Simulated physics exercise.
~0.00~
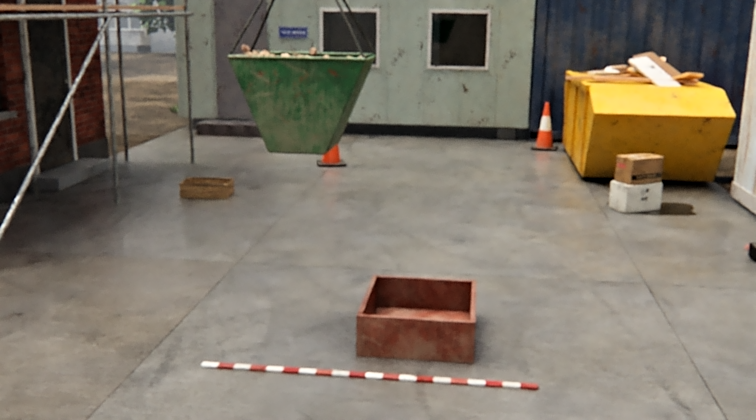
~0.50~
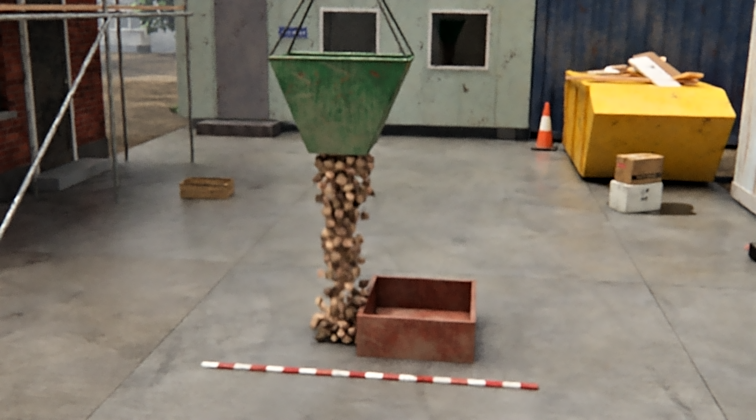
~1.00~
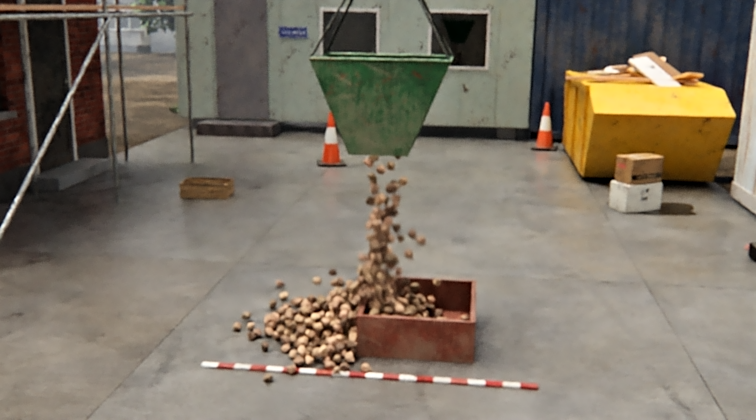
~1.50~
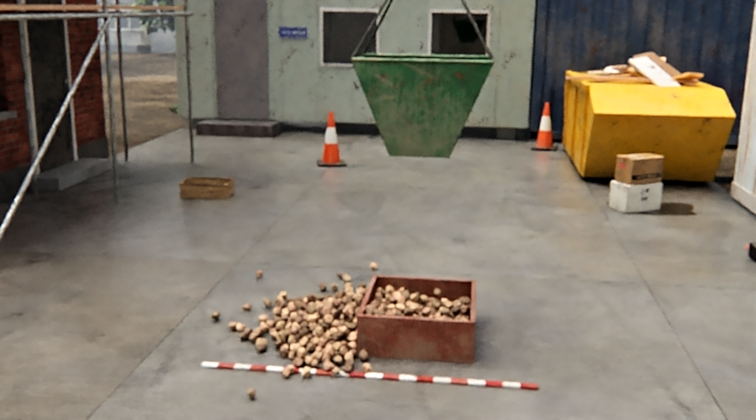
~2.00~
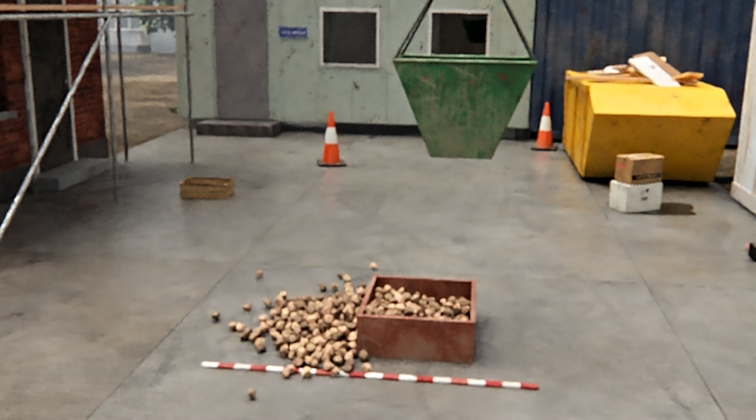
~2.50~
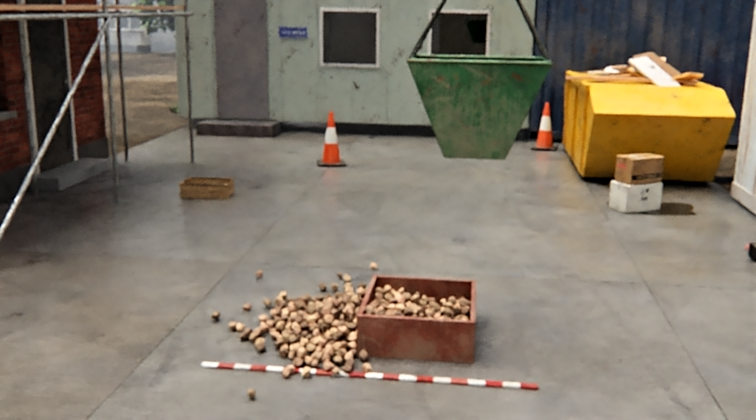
To begin with, a green hopper loaded with stones hangs from cables above a concrete yard, up and to the left of an open reddish bin with a striped staff lying before it. The hopper moves right and its stones pour from the bottom in a thick column, landing just left of the bin. As it carries on rightwards, the thinning stream spills into the bin too. Soon the flow stops, and the emptied hopper keeps moving right toward the yellow skip. Slightly more than half the stones end up scattered left of the bin, with most of the rest inside it.
